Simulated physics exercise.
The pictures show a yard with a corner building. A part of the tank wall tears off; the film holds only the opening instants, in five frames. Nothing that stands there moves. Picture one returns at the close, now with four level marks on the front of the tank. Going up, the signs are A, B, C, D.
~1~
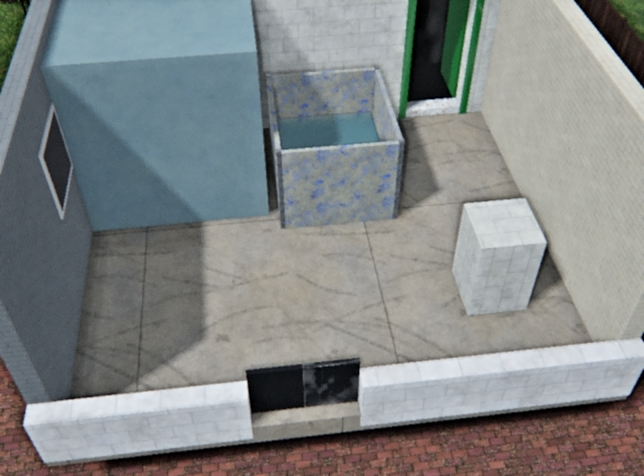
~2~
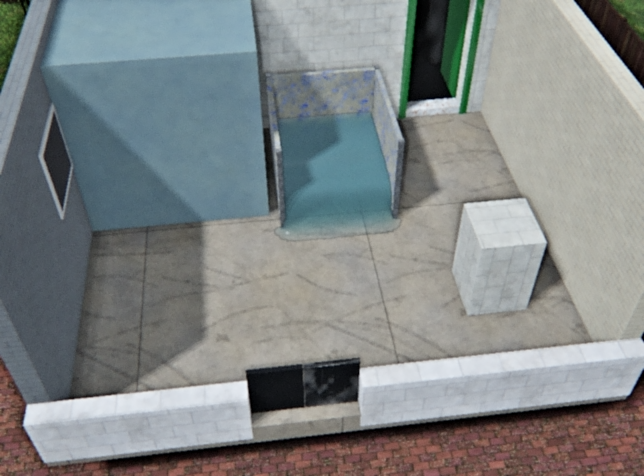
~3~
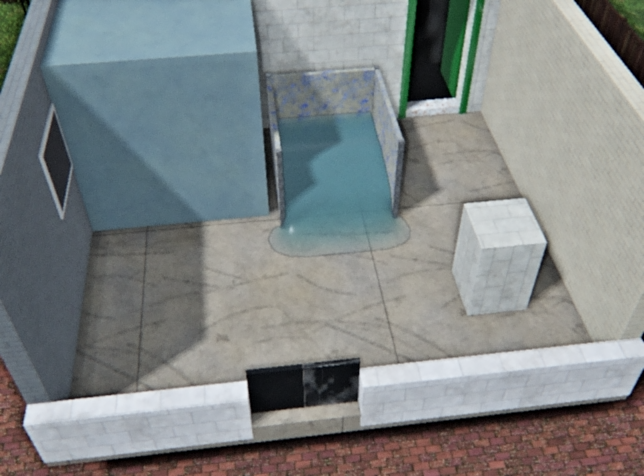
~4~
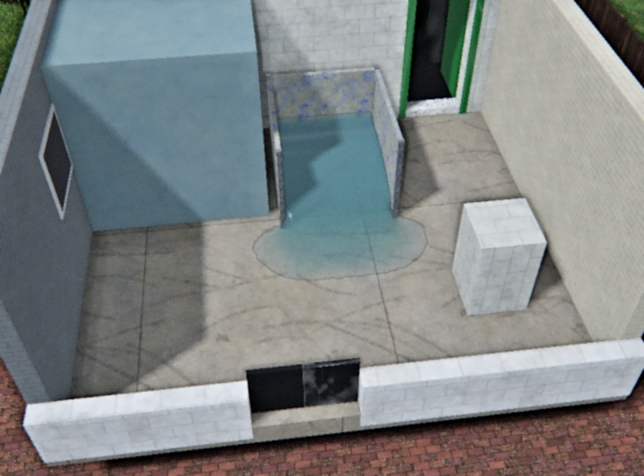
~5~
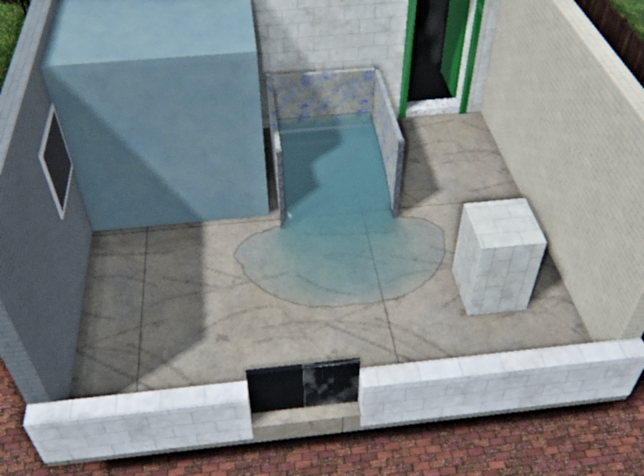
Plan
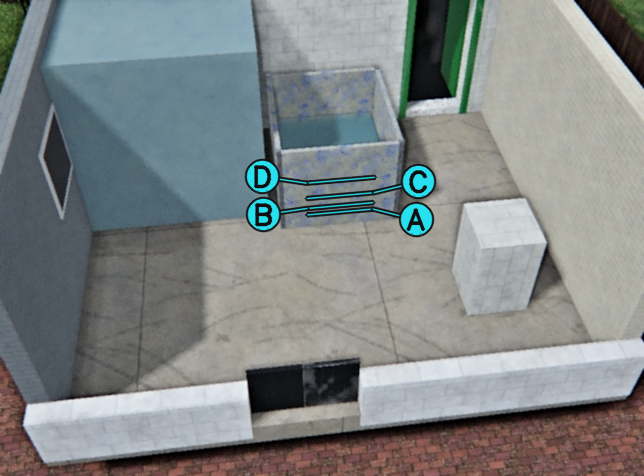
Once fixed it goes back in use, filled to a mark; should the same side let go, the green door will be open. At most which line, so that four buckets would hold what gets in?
Take D.
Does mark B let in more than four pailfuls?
No, that is safe.
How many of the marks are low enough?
All of them.
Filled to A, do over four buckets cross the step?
No.
On the marked copy, A at (340, 212); B at (340, 205); C at (340, 195); D at (340, 180); from the bottom up A, B, C, D.
If A is chosen, nothing gets over.
If B is chosen, nothing gets over.
If C is chosen, nothing gets over.
If D is chosen, a splash gets over, under a bucket.
